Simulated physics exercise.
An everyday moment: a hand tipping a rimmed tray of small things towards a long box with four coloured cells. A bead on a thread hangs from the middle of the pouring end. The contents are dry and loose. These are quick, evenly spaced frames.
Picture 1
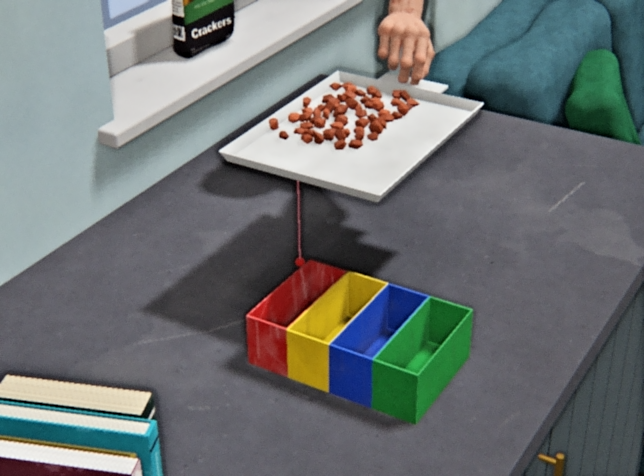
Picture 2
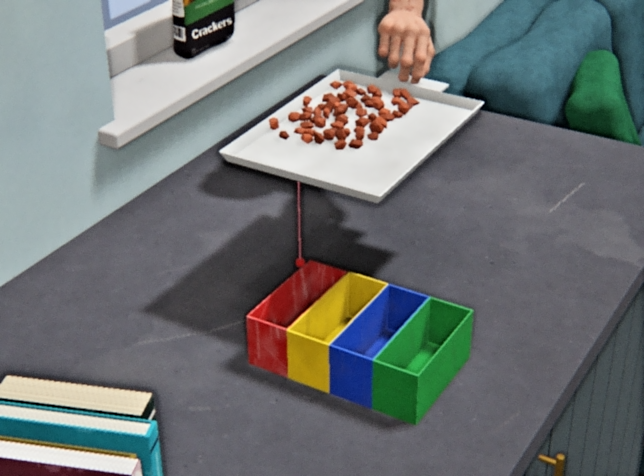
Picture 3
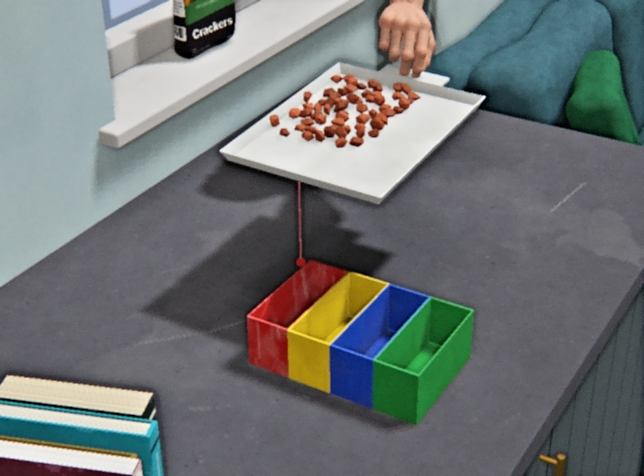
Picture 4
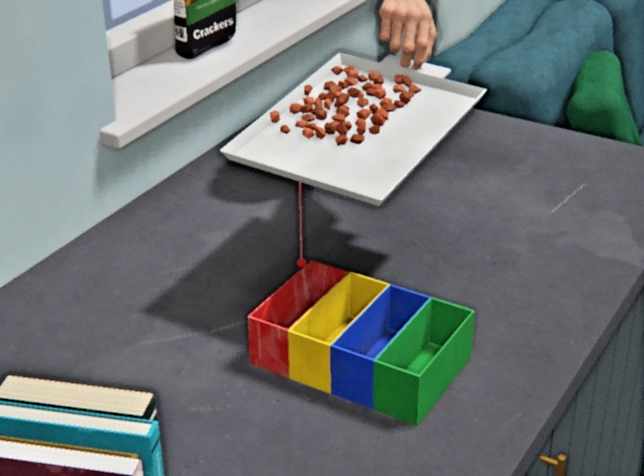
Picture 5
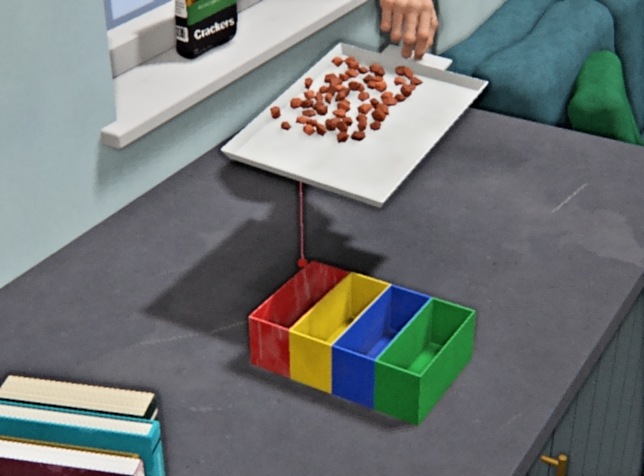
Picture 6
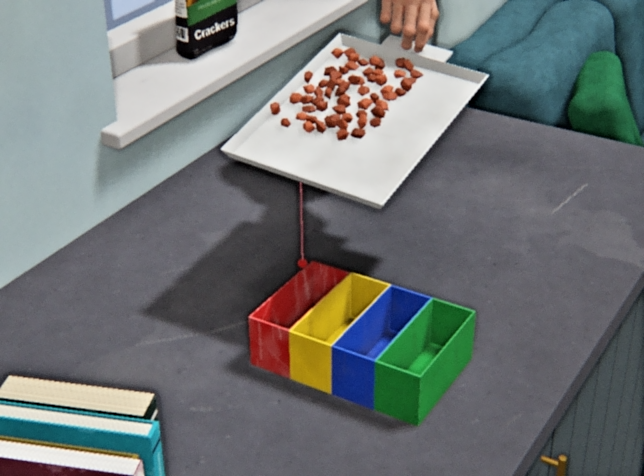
In this clip, a hand holds a white rimmed tray of small reddish-brown chunks above a box with red, yellow, blue and green cells, gradually tilting it slightly towards its lower right corner while the chunks stay bunched together.
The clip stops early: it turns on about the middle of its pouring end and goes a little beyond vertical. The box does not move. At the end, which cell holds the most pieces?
Most goes to the yellow cell.
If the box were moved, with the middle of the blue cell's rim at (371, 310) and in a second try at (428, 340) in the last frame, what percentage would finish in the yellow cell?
Roughly 40 per cent, and 20 per cent.
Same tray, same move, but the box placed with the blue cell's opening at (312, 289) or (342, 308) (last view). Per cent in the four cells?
About 70 and 90 per cent.
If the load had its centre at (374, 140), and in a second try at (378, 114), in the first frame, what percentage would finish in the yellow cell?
In turn 50 and 50 in a hundred.
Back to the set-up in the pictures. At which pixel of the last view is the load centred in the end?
Near (339, 349).
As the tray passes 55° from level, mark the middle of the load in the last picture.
At about (344, 190).
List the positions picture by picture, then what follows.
Corners of the pouring end near (227, 150) and (377, 191), level; middle of the load near (343, 109), bits of crushed brick; bead on its thread near (300, 262); red cell near (268, 342); yellow cell near (308, 356); blue cell near (351, 371); green cell near (395, 387), in the first frame.
Corners of the pouring end near (227, 150) and (378, 192), level; middle of the load near (343, 109), in the second frame.
Corners of the pouring end near (228, 150) and (378, 193), tipped barely, lowest at the right corner; middle of the load near (343, 104), in the third frame.
Corners of the pouring end near (228, 149) and (379, 195), tipped a little, lowest at the right corner; middle of the load near (344, 98), in the fourth frame.
Corners of the pouring end near (229, 148) and (380, 197), tipped a little, lowest at the right corner; middle of the load near (345, 92), in the fifth frame.
Corners of the pouring end near (229, 147) and (380, 199), tipped a little, lowest at the right corner; middle of the load near (345, 86); red cell near (270, 343); yellow cell near (311, 357); blue cell near (353, 373); green cell near (397, 389), in the sixth frame.
Shortly afterwards, tray tipped steeply; the bulk on the tray; only a few in the yellow cell; only a few in the blue cell; near a quarter falling or outside the box.
Next, tray tipped right over; near a third in the yellow cell; near a quarter in the blue cell; near a quarter in the red cell; only a few in the green cell; a little falling or outside the box.
Some moments later, tray tipped past a quarter turn; near a third in the yellow cell; near a quarter in the blue cell; near a quarter in the red cell; only a few in the green cell; a little falling or outside the box.
In the end, tray tipped past a quarter turn; near a third in the yellow cell; near a quarter in the blue cell; near a quarter in the red cell; only a few in the green cell; a little outside the box.
